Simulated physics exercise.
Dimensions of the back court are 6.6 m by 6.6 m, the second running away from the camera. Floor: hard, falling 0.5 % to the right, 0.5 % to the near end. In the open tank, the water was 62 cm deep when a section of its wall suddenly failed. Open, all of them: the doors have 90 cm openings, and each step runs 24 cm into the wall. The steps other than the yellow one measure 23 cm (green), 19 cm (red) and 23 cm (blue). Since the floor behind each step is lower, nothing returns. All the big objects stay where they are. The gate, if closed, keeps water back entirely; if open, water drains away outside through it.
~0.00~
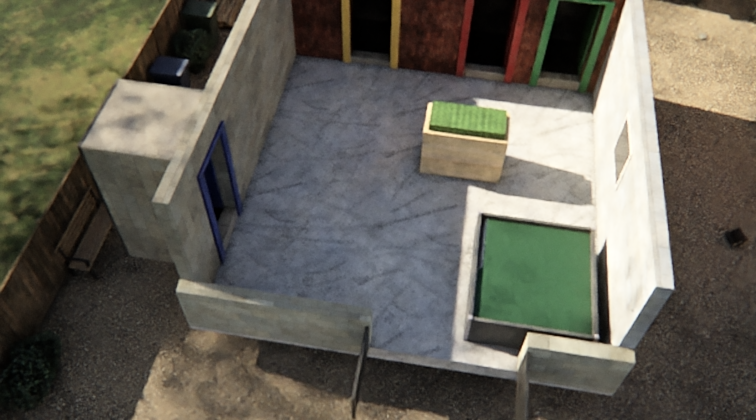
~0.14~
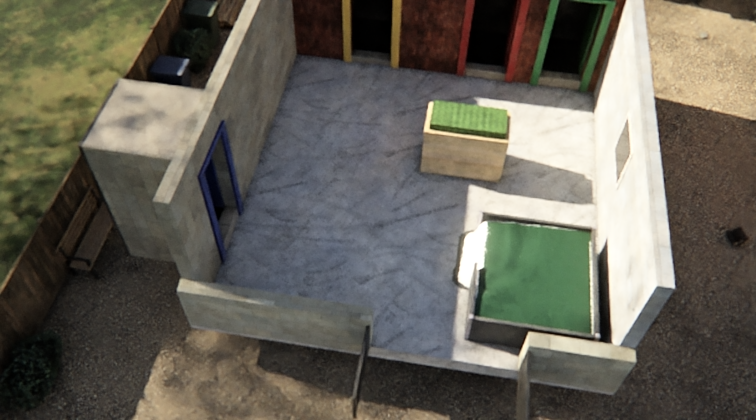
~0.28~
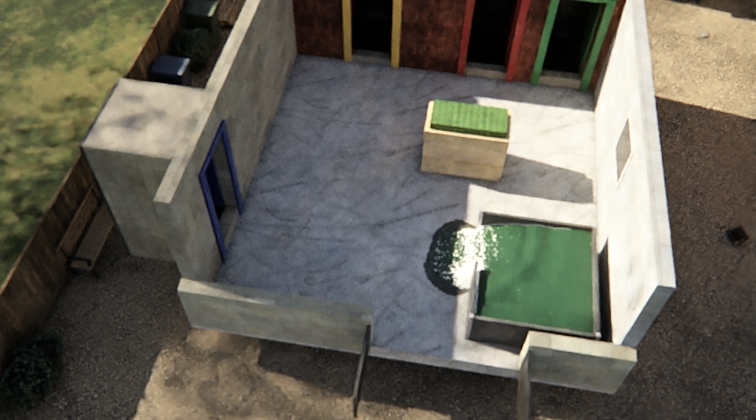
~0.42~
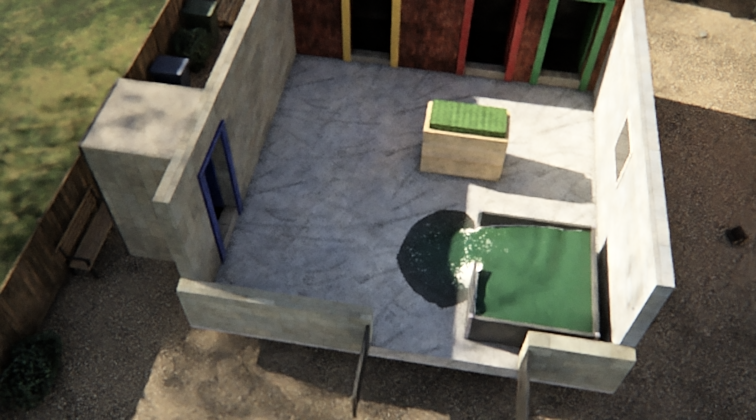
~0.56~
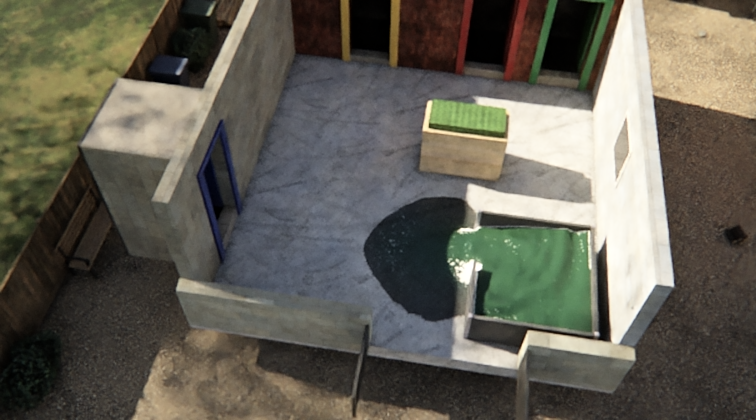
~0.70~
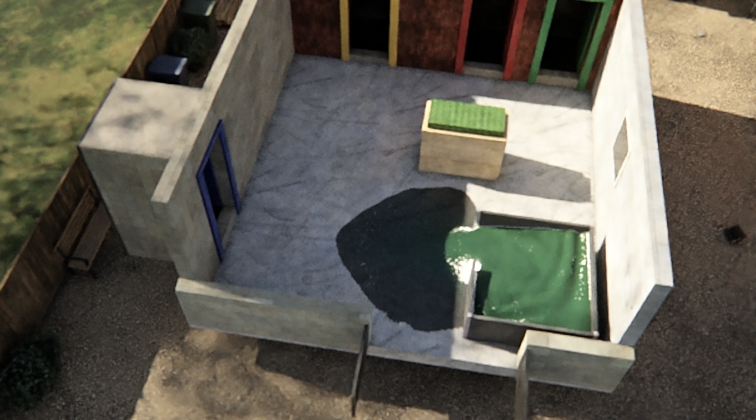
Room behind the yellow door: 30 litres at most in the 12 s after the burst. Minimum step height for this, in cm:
5.5 cm, roughly.
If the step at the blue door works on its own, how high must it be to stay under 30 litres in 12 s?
I'd raise blue to close to 13.0 cm.
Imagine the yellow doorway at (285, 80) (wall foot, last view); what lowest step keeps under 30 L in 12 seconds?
7.0 cm.
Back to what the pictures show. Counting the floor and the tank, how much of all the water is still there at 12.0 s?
Share still there: Approx. 94 percent.
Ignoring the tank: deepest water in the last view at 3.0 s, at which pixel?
Check close to (205, 306).
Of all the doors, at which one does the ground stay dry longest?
Coming last is the green one.
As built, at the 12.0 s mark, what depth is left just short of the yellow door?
Lab note: Depth approx. 5.0 cm.
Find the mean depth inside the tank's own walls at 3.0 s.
The mean depth is roughly 29 cm.
After 1.4 s water covers 30 % of the floor, deepest (30 cm) near (460, 254); it has not reached the yellow door.
After 3.0 s water covers 55 % of the floor, deepest (26 cm) near (205, 306); it has not reached the yellow door.
After 12.0 s water covers 95 % of the floor, deepest (10 cm) near (587, 104); 5 cm at the yellow door, 0 litres in over its 15 cm step.
At the yellow door as built, the water arrived by 3.8 s and peaked near 10 cm at 7.0 s.
With a step of 5 cm, 41 litres would have come in within the 12 s; with 6.5 cm, 19 litres. So under 30 litres takes about 5.5 cm.
